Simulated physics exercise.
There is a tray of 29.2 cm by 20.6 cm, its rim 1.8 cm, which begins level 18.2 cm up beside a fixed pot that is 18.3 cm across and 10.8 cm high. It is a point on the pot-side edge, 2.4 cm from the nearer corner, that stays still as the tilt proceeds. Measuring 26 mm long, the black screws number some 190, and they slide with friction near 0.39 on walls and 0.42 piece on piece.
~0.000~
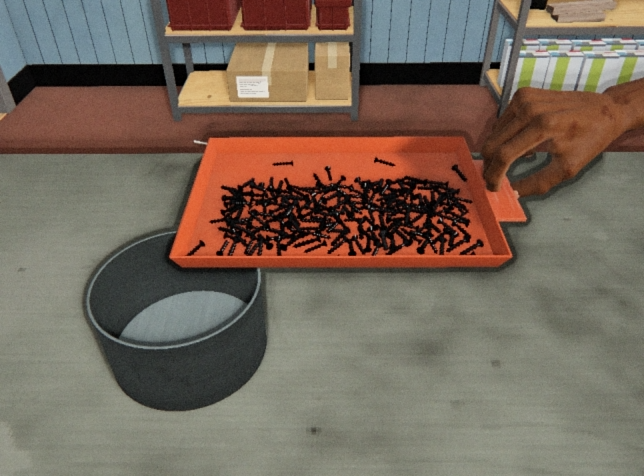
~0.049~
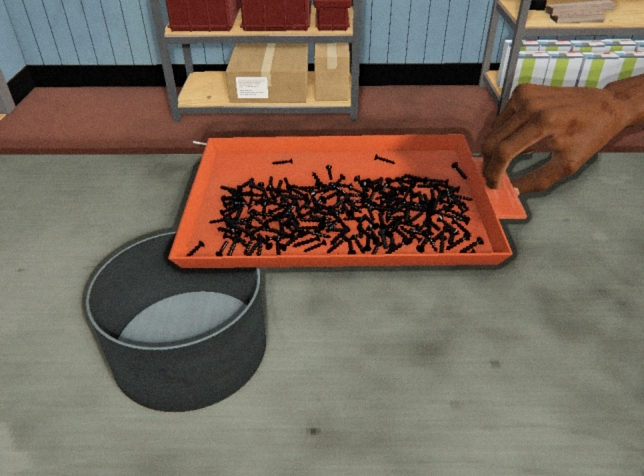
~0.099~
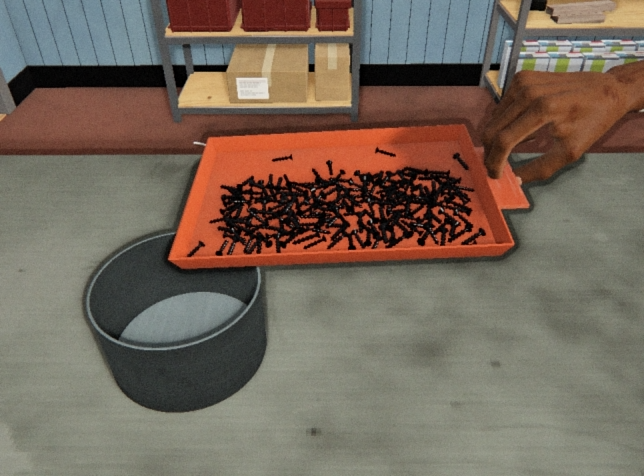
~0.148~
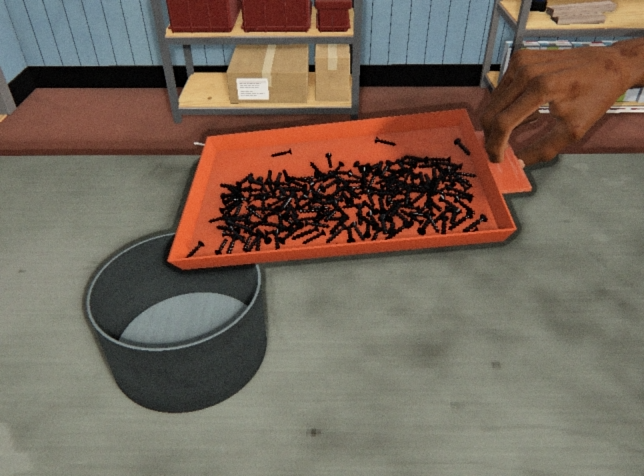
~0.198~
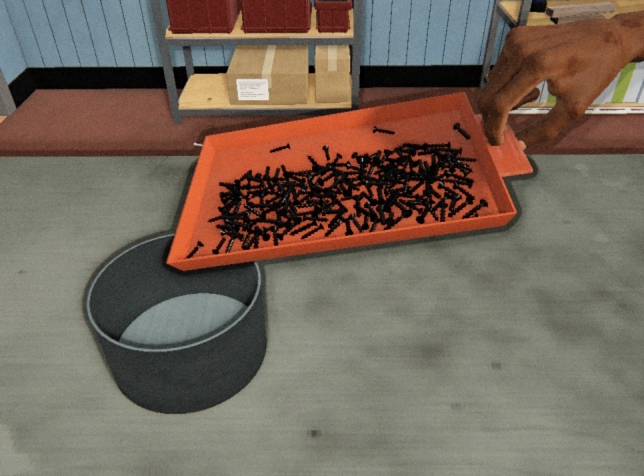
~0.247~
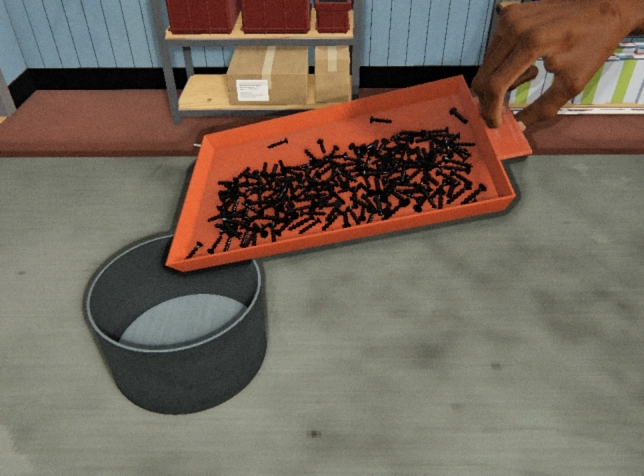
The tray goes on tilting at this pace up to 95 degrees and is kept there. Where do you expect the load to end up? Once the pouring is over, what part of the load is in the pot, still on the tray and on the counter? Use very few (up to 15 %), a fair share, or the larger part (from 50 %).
Pot: The larger part, left on the tray: Very few, counter: Very few.
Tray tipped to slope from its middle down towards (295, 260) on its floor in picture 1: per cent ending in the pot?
The share comes to about 25 in a hundred.
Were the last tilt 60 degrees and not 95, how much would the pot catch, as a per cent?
Pot share: About 70 per cent.
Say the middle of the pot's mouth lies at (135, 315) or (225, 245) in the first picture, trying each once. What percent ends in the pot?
90 % and 20 %.
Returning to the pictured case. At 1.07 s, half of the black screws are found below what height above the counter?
Height: Around 4 cm.
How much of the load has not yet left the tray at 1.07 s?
About 20 per cent.
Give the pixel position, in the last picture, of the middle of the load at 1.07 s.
Estimated load position: Around (155, 342).
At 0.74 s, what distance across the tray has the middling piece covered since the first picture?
Roughly 12 cm.
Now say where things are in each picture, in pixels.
In the first picture, tray tilt 0 degrees, front corners at (179, 252) and (502, 251); middle of the pieces at (346, 210); pot at (176, 282).
In the second picture, tray tilt 1 degrees, front corners at (179, 253) and (502, 249); middle of the pieces at (346, 209).
In the third picture, tray tilt 3 degrees, front corners at (178, 253) and (503, 239), lowest corner left front; middle of the pieces at (346, 204).
In the fourth picture, tray tilt 7 degrees, front corners at (177, 254) and (505, 225), lowest corner left front; middle of the pieces at (345, 197).
In the fifth picture, tray tilt 11 degrees, front corners at (176, 256) and (505, 209), lowest corner left front; middle of the pieces at (343, 189).
In the sixth picture, tray tilt 14 degrees, front corners at (175, 257) and (503, 192), lowest corner left front; middle of the pieces at (341, 181); pot at (176, 285). Its pace works out near 75 degrees a second.
After 0.74 s, tilt 53 degrees; the tray holds 100 %, the pot 0 %.
After 1.07 s, tilt 78 degrees; the tray holds 20 %, the pot 65 %.
Then, at 1.50 s, tilt 95 degrees; the tray holds 0 %, the pot 95 %.
By 2.1 s all is still; pot 95 %, tray 0 %, counter 5 %.
